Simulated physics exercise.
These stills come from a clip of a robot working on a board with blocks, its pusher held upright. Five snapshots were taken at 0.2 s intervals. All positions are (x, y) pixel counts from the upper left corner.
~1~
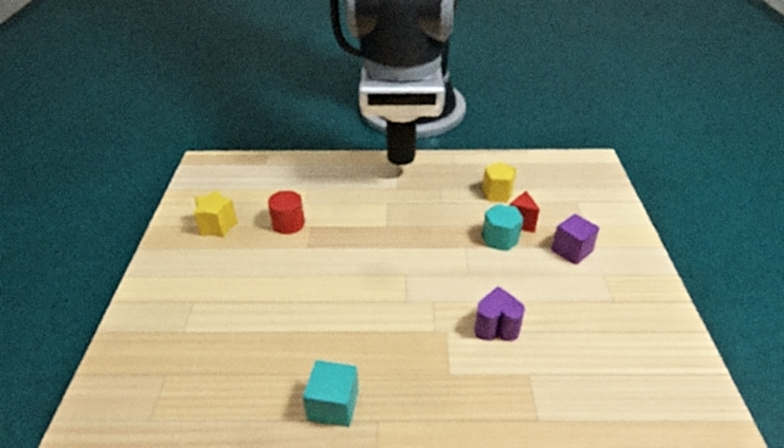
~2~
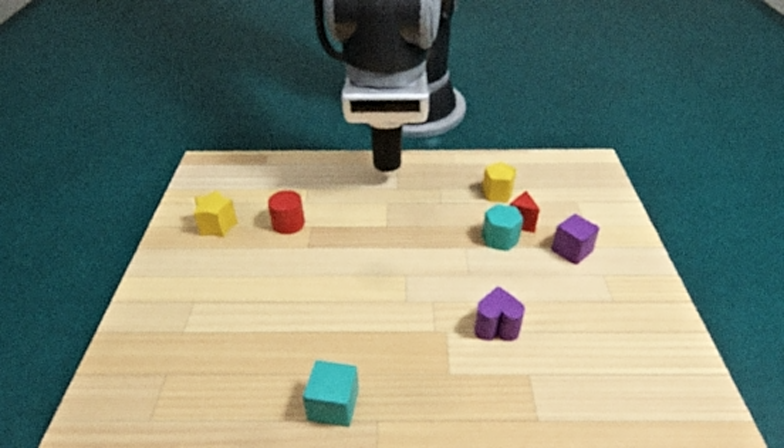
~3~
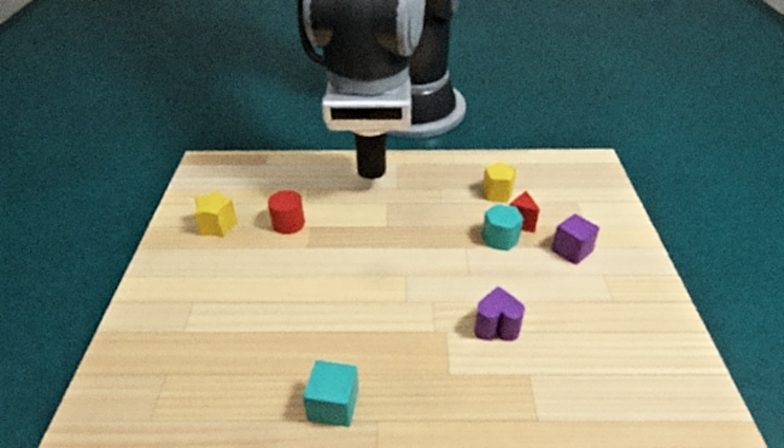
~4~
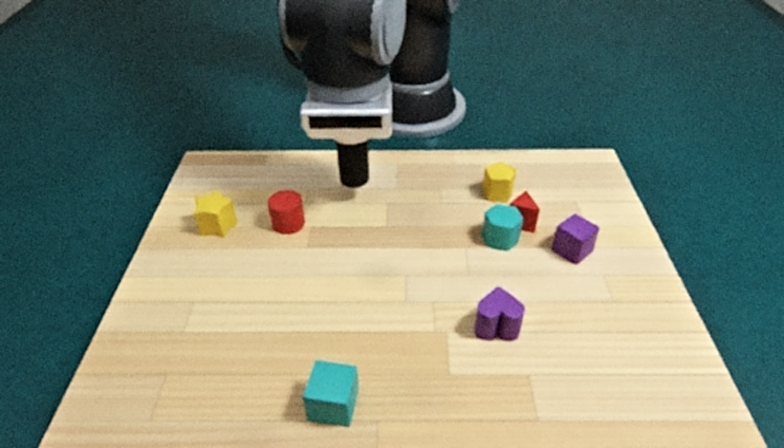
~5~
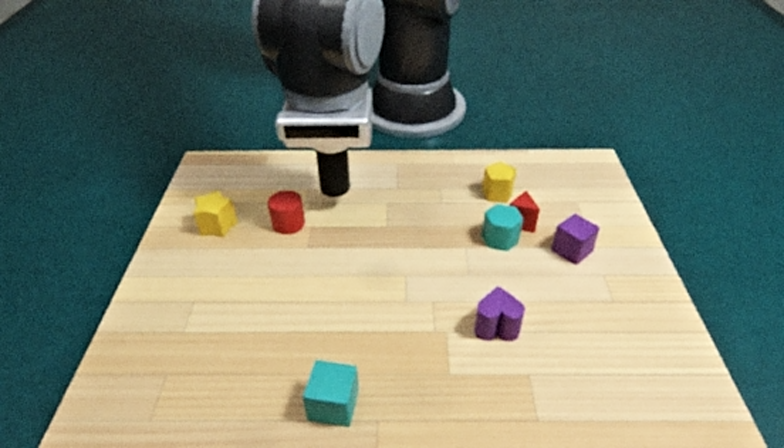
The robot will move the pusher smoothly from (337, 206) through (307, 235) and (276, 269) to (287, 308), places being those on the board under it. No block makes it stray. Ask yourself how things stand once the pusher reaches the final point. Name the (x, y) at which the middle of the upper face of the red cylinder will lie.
The red cylinder ends near (265, 210).
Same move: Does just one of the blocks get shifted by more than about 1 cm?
That would be a yes.
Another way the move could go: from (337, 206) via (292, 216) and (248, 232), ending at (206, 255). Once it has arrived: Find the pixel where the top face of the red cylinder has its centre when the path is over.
(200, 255)
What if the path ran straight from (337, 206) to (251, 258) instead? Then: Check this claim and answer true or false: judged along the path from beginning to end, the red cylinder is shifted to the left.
That claim is false.
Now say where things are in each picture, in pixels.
Pusher's lower end at (401, 158); red cylinder at (285, 200), in the first frame.
Pusher at (387, 164); blocks still, in the second frame.
Pusher at (372, 171); blocks still, in the third frame.
Pusher at (354, 179); blocks still, in the fourth frame.
Pusher at (335, 188); red cylinder at (285, 200), in the fifth frame.
On the path given first. One third of the way, pusher at (304, 217); red cylinder at (272, 205).
Two thirds of the way, pusher at (272, 251); red cylinder at (265, 210).
At the end, pusher at (283, 290); red cylinder at (265, 210).
